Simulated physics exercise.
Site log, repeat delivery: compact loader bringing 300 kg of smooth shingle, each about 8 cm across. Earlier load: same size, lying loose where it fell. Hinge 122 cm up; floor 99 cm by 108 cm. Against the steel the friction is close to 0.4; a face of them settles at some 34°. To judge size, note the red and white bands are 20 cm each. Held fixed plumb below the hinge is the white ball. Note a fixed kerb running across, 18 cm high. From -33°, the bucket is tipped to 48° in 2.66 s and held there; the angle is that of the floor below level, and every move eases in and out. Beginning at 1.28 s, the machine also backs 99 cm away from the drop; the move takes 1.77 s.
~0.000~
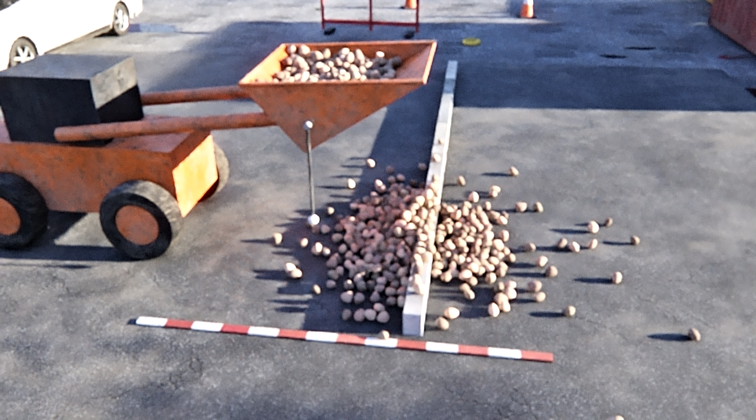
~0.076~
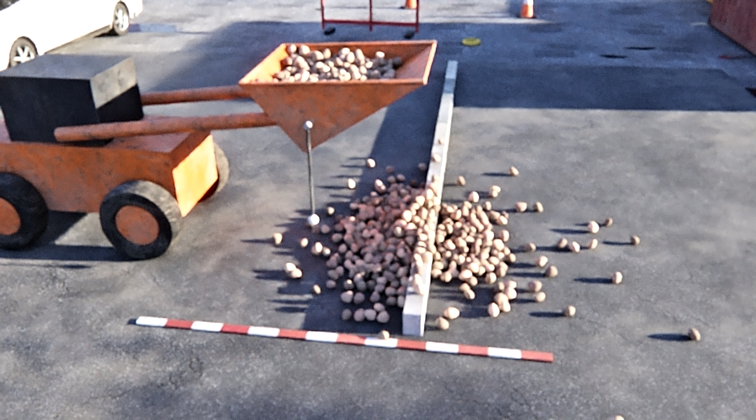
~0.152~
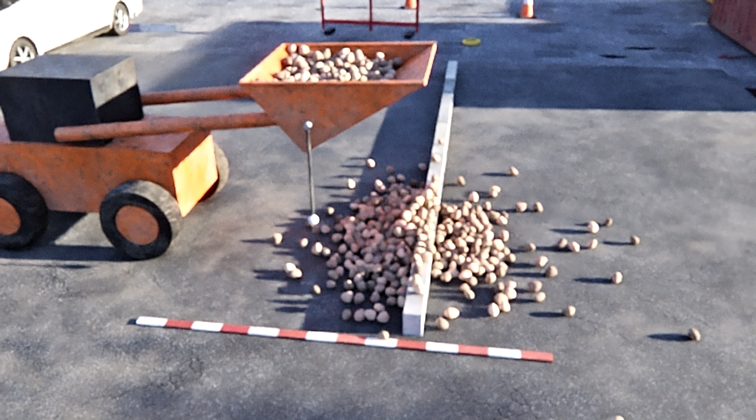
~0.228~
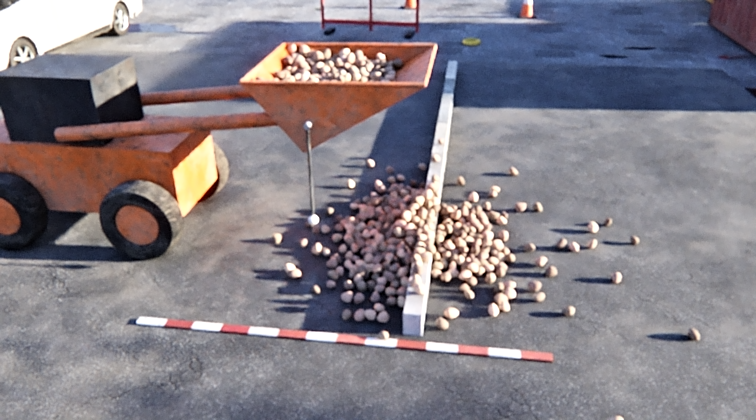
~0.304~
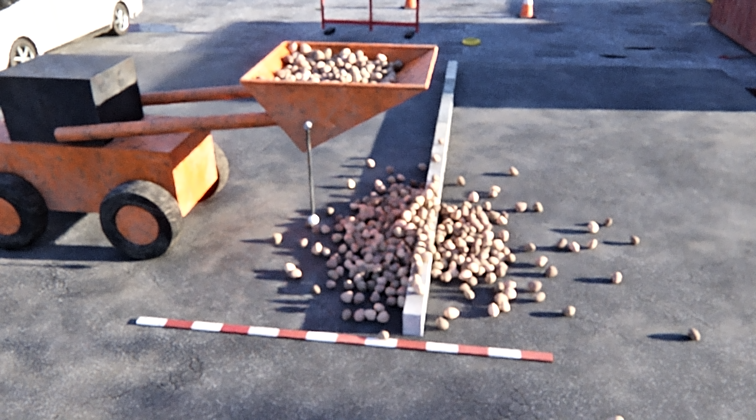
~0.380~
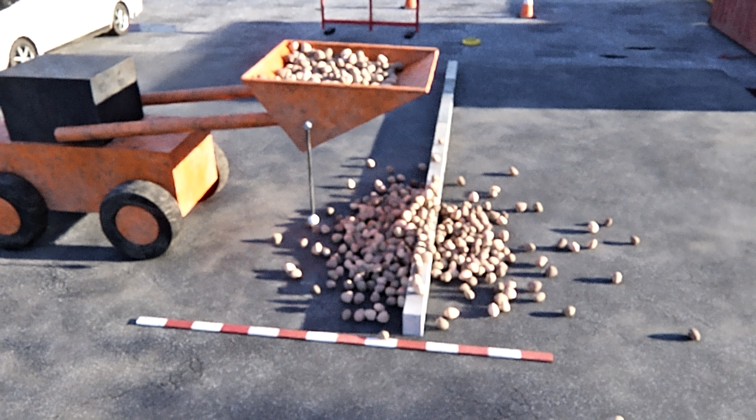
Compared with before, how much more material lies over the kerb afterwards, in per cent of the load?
Some 10 per cent of a load more.
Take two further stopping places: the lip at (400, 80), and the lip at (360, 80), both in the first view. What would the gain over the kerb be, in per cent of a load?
About 0 per cent from the first spot and 0 per cent from the second.
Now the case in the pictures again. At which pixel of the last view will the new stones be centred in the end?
Around (369, 227) in the last picture.
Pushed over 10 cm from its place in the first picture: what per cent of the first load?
Estimate: 10 %, roughly.
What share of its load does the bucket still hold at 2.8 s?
Close to 0 in a hundred is still held.
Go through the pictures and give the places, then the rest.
The first frame shows lip at (424, 82), floor tilted -33°, highest stones at (325, 55). The earlier load is highest near (419, 204), 25 cm above ground level, 73 % on this side of the kerb, 27 % over the kerb.
In the second frame, the bucket is at -33°, its lip at (424, 82); the top of the load is at (325, 55); the stones move at 0.0 m/s on average.
In the third frame, the bucket is at -32°, its lip at (425, 83); the top of the load is at (326, 55); the stones move at 0.0 m/s on average.
In the fourth frame, the bucket is at -31°, its lip at (425, 85); the top of the load is at (322, 55); the stones move at 0.1 m/s on average.
The fifth frame shows lip at (426, 88), floor tilted -30°, highest stones at (314, 55); the stones move at 0.1 m/s on average.
The sixth frame shows lip at (427, 91), floor tilted -29°, highest stones at (315, 54); the stones move at 0.1 m/s on average.
After 2.0 s the floor is at 36°; in per cent of one load, 53 in the bucket, 118 on this side of the kerb, 29 over the kerb; the foremost stones are at (613, 268).
After 2.8 s the floor is at 48°; in per cent of one load, 0 in the bucket, 163 on this side of the kerb, 37 over the kerb; the foremost stones are at (613, 268).
After 3.5 s the floor is at 48°; in per cent of one load, 0 in the bucket, 163 on this side of the kerb, 37 over the kerb; the foremost stones are at (613, 268).
After 6.1 s the floor is at 48°; in per cent of one load, 0 in the bucket, 163 on this side of the kerb, 37 over the kerb; the foremost stones are at (613, 268). Net gain over the kerb, 10.
